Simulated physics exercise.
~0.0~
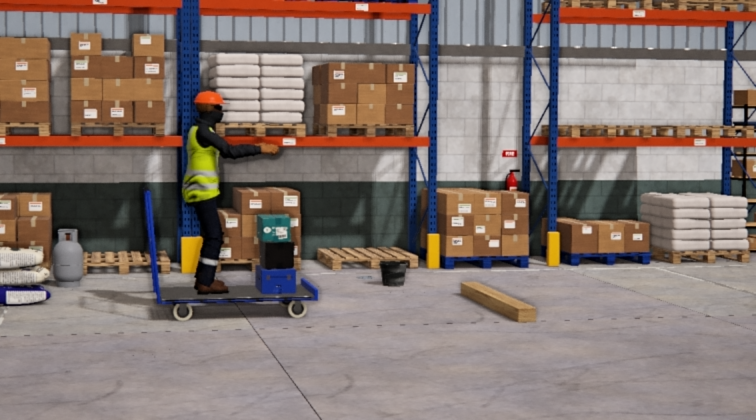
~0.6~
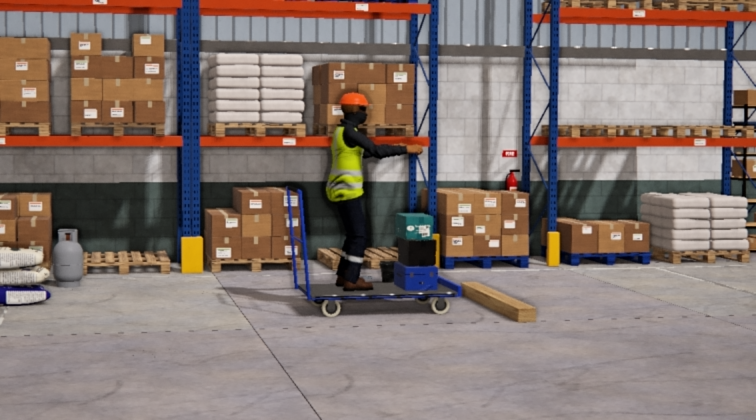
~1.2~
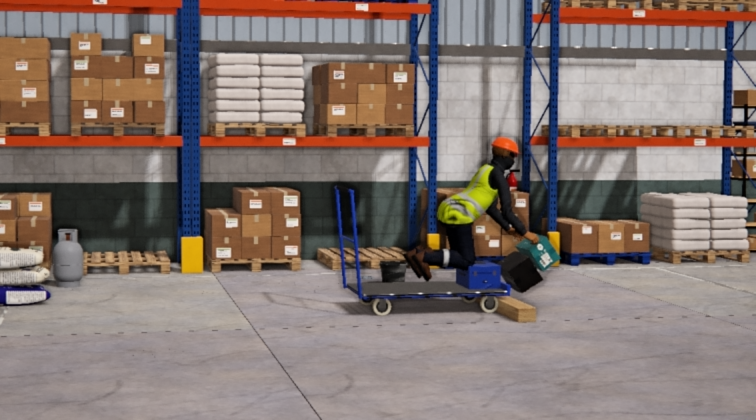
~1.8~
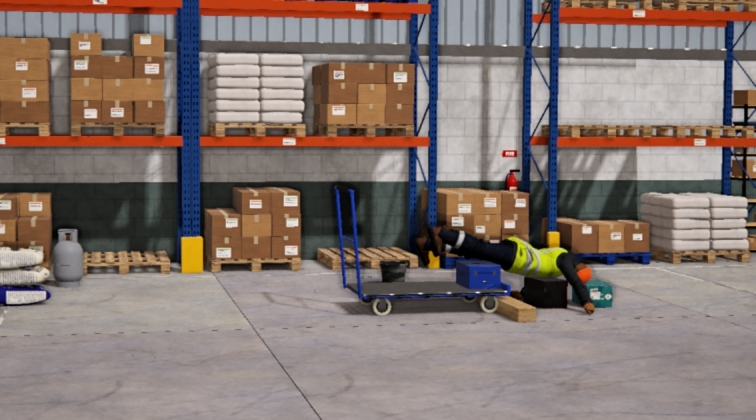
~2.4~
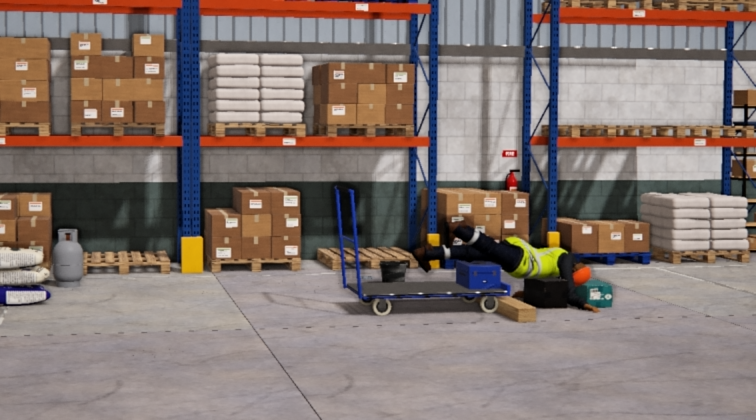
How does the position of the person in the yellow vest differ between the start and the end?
At the start the person stands upright on the trolley at the left. By the end the person lies stretched out low, farther to the right, with head and torso beyond the front of the trolley.
